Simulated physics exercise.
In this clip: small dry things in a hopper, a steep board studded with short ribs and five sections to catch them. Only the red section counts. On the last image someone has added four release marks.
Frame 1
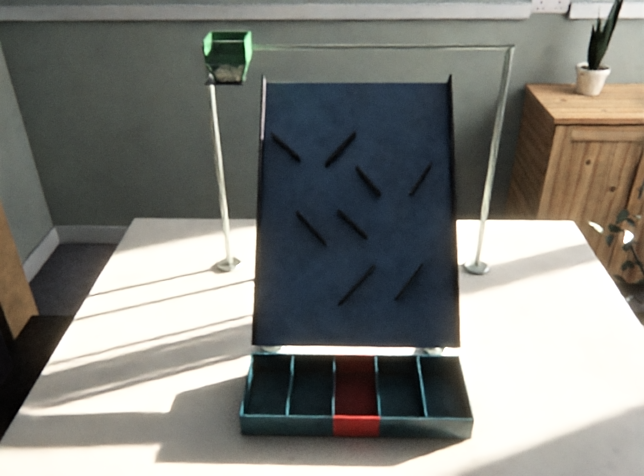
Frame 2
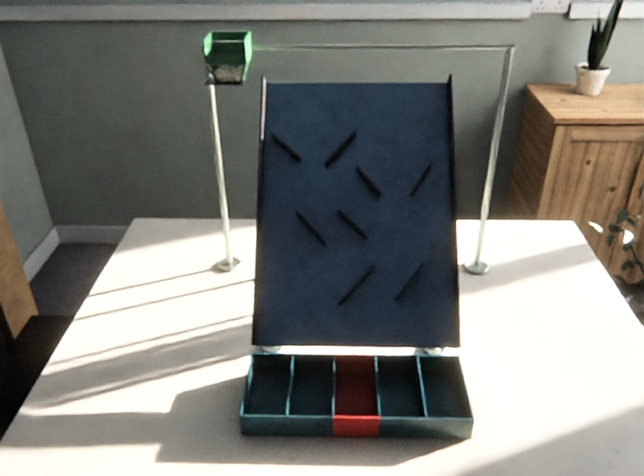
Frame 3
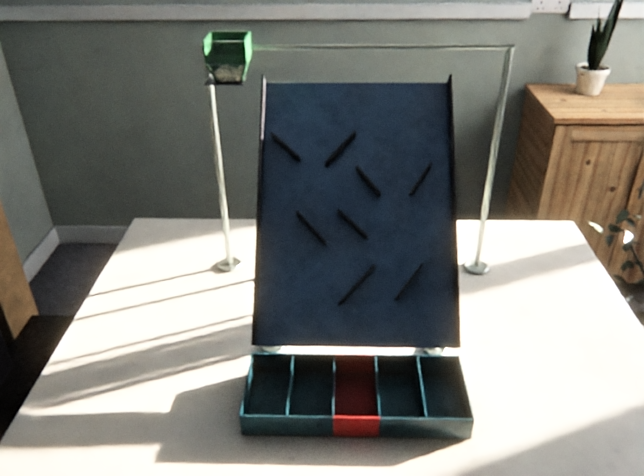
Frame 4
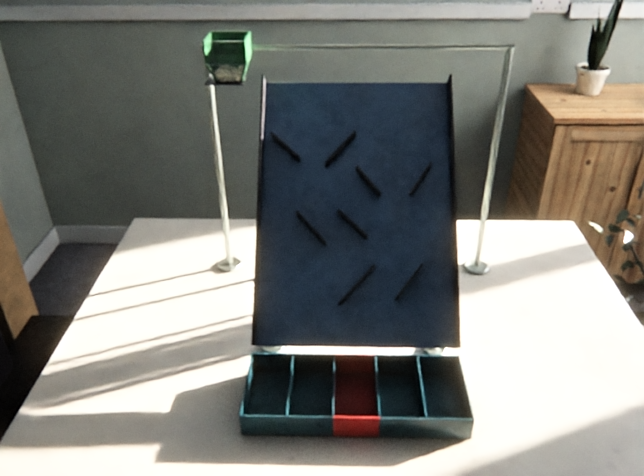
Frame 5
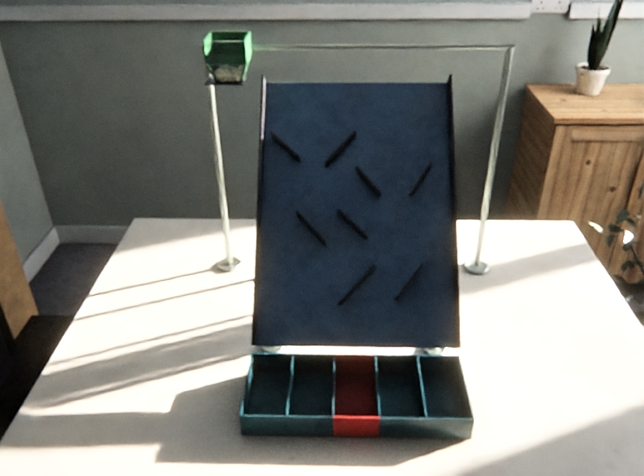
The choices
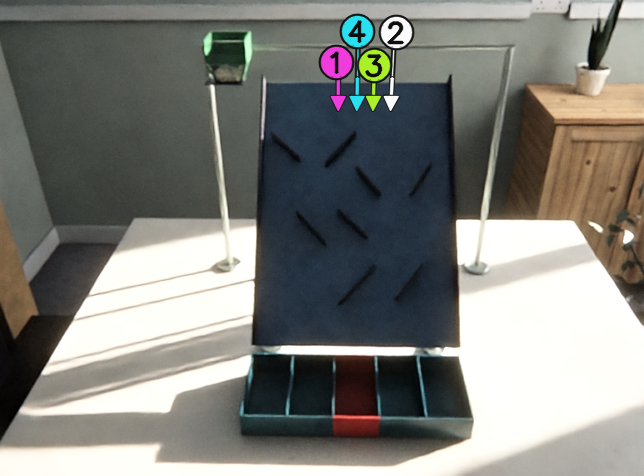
A dark, steep board studded with short ribs stood on a sunlit table above a tray of five sections, the middle one red, with a green hopper at upper left; nothing moved.
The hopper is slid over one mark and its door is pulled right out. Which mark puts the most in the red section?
I would pick mark 2.
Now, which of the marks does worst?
1 it is.
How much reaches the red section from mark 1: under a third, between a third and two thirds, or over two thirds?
Mark 1 gives under a third.
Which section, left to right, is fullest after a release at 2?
The third.
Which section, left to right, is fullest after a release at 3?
It is the third one.
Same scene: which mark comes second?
Mark 3.
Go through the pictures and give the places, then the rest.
In the first picture, hopper (230, 78), white beans, door shut.
In the second picture, ribs (271, 132) to (299, 157), (326, 163) to (355, 131), (357, 166) to (380, 193).
In the third picture, ribs (411, 192) to (432, 162), (296, 211) to (325, 242), (338, 209) to (367, 236).
In the fourth picture, ribs (339, 304) to (375, 264), (397, 298) to (423, 264).
In the fifth picture, red section (356, 425), number 3 of 5 from the left.
On the marked copy, mark 1 meets the board at (338, 105); mark 2 meets the board at (390, 105); mark 3 meets the board at (373, 105); mark 4 meets the board at (356, 105).
Choosing 1, just a few in the red section, almost all in other sections.
Choosing 2, the larger part in the red section, about a tenth in other sections.
Choosing 3, roughly half in the red section, roughly half in other sections.
Choosing 4, roughly a quarter in the red section, the larger part in other sections.
